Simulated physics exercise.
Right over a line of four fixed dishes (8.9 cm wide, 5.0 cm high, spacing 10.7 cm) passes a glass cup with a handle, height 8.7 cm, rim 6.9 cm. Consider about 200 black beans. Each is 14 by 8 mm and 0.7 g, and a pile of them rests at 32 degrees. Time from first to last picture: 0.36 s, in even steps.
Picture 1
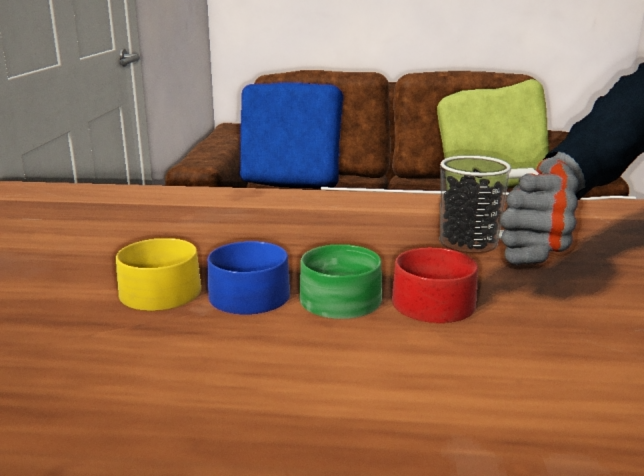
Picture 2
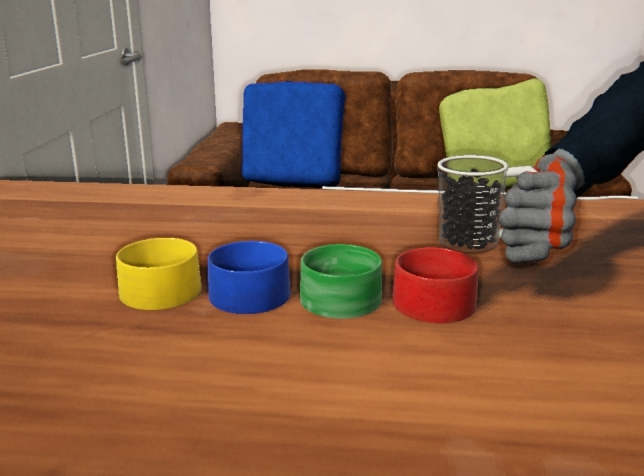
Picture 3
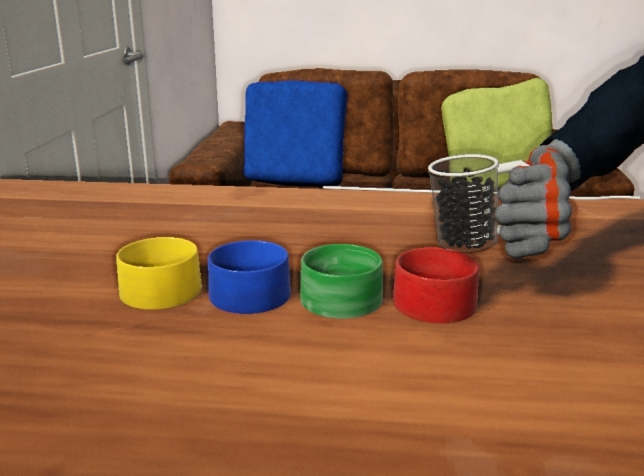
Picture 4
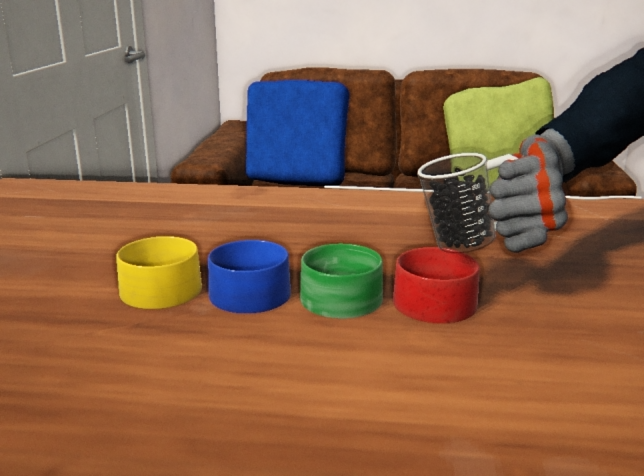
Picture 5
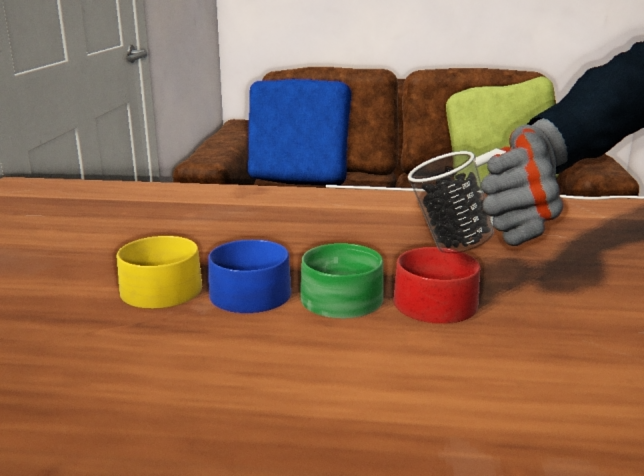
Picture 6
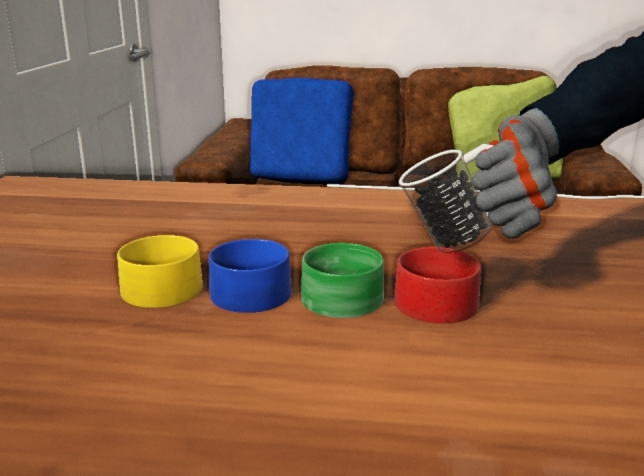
In a room with a gray door at left and a brown couch bearing blue and lime-green cushions, the view looks slightly down across a wooden table. Four round dishes, yellow, blue, green and red from left to right, stand in a row, while a gray-and-orange gloved hand holds a clear, marked cup of black beans. The hand steadily tilts the cup leftward, shifting it slightly left above the red dish, as the view drifts very slightly.
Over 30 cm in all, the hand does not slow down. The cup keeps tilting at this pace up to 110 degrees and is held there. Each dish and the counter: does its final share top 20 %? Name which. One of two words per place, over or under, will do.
Red: I expect it will get a fifth or less of the pieces. Blue: I expect it will get more than a fifth of the pieces. Green: I expect it will get more than a fifth of the pieces. Yellow: I expect it will get a fifth or less of the pieces. Counter: I expect it will get more than a fifth of the pieces.
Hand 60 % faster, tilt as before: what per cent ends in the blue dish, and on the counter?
Shares: Blue 60, counter 10.
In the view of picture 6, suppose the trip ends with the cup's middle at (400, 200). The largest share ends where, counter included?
Most of it ends up at green.
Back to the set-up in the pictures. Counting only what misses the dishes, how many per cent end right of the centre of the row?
Fraction on that side: Around 50 %.
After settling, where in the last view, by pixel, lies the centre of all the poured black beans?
About (292, 288).
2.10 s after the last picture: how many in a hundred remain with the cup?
It works out to about 0 per cent of the load.
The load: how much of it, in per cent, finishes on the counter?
The share comes to some 35 percent.
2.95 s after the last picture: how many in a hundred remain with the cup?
Approx. 0 % - an estimate.
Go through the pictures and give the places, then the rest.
The first picture shows cup at (472, 205), tilt 0 degrees, lip at (443, 165), moved 0.0 cm; middle of the pieces at (471, 213); red dish at (436, 264); green dish at (341, 260); blue dish at (248, 257); yellow dish at (157, 253).
The second picture shows cup at (470, 204), tilt 2 degrees, lip at (440, 166), moved 0.2 cm; middle of the pieces at (470, 213).
The third picture shows cup at (465, 204), tilt 8 degrees, lip at (430, 169), moved 0.8 cm; middle of the pieces at (465, 213).
The fourth picture shows cup at (459, 204), tilt 15 degrees, lip at (419, 173), moved 1.5 cm; middle of the pieces at (460, 212).
The fifth picture shows cup at (453, 203), tilt 22 degrees, lip at (410, 177), moved 2.2 cm; middle of the pieces at (455, 212).
The sixth picture shows cup at (448, 203), tilt 29 degrees, lip at (401, 182), moved 2.9 cm; middle of the pieces at (451, 211); red dish at (439, 263); green dish at (343, 259); blue dish at (249, 255); yellow dish at (158, 250).
Then, 1.26 s after the last picture, tilt 110 degrees; cup holds 25 %, blue 10 %, green 30 %.
Then, 2.10 s after the last picture, tilt 110 degrees; cup holds 0 %, blue 35 %, green 30 %.
Then, 2.95 s after the last picture, tilt 110 degrees; cup holds 0 %, blue 35 %, green 30 %.
In the end, red 0 %, blue 35 %, green 30 %, yellow 0 %, counter 35 %.
